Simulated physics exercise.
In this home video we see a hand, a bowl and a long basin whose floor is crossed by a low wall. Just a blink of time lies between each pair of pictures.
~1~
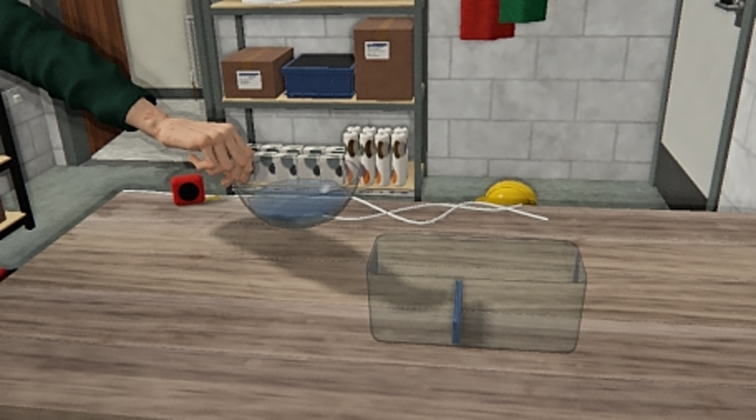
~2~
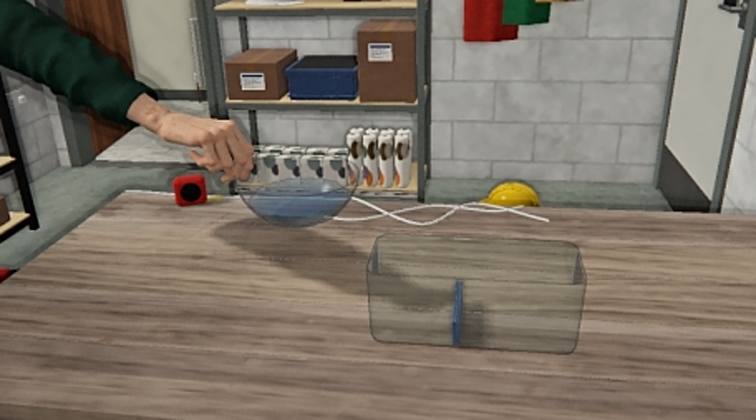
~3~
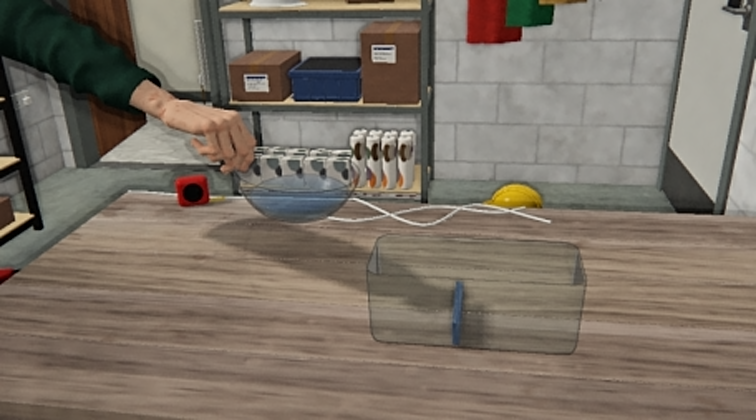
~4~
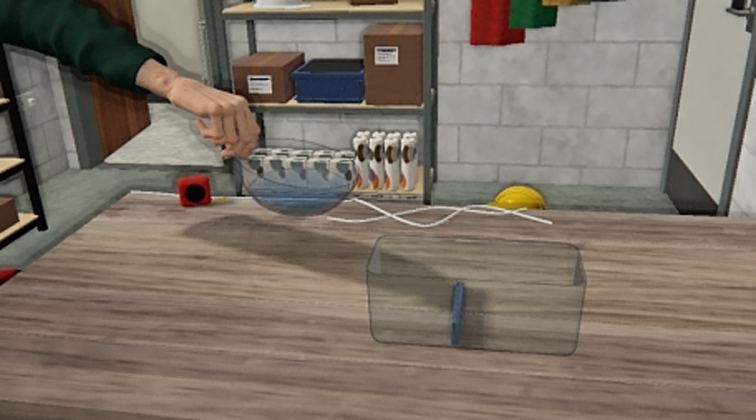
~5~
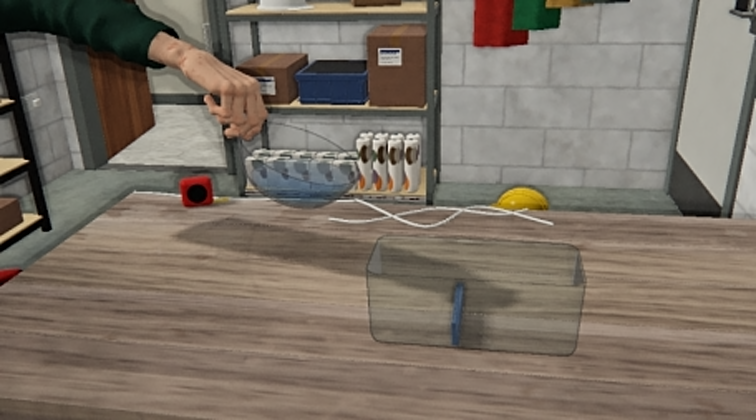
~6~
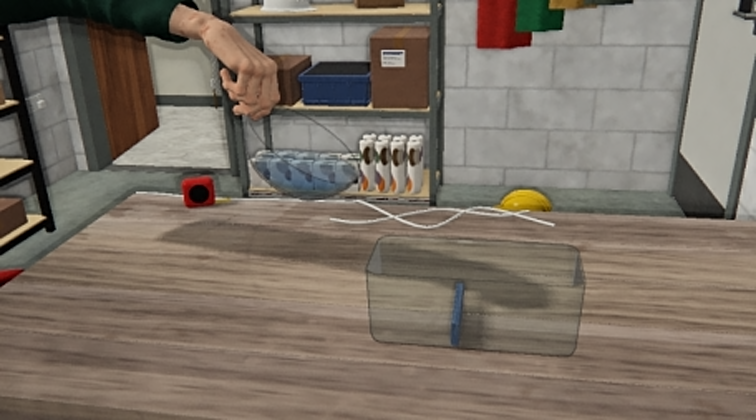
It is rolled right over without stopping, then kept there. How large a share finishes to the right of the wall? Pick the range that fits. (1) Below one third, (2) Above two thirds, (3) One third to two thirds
1.
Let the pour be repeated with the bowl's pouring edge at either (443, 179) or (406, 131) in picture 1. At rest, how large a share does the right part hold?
About 70 % the first time, about 75 % the second.
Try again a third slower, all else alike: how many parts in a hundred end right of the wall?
About 10 %.
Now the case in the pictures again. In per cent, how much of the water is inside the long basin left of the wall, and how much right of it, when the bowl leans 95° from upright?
You'd find 15 per cent on the left and 0 per cent on the right.
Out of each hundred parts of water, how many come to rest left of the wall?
About 80 per cent.
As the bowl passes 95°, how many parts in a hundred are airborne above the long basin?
75 %.
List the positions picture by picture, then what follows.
The first picture shows tilt 0°; pouring edge (358, 177); surface from (251, 193) to (350, 196); the long basin's rim runs from (372, 253) to (582, 263); the wall's top is at (458, 301).
The second picture shows tilt 2°; pouring edge (358, 178); surface from (252, 191) to (350, 195).
The third picture shows tilt 6°; pouring edge (358, 178); surface from (252, 187) to (350, 192).
The fourth picture shows tilt 13°; pouring edge (358, 178); surface from (253, 178) to (351, 188).
The fifth picture shows tilt 23°; pouring edge (358, 178); surface from (255, 168) to (353, 181).
The sixth picture shows tilt 34°; pouring edge (358, 179); surface from (260, 155) to (357, 173).
A moment on, the bowl is tipped on its side and 13 per cent is still to pour, 14 is left of the wall and 0 right of it.
Next, the bowl is tipped right over and 0 per cent is still to pour, 91 is left of the wall and 5 right of it.
Then the bowl is tipped right over and 0 per cent is still to pour, 82 is left of the wall and 10 right of it.
Later the bowl is tipped right over and 0 per cent is still to pour, 81 is left of the wall and 13 right of it.
Finally, 81 per cent lies left of the wall, 12 right of it and 7 outside.
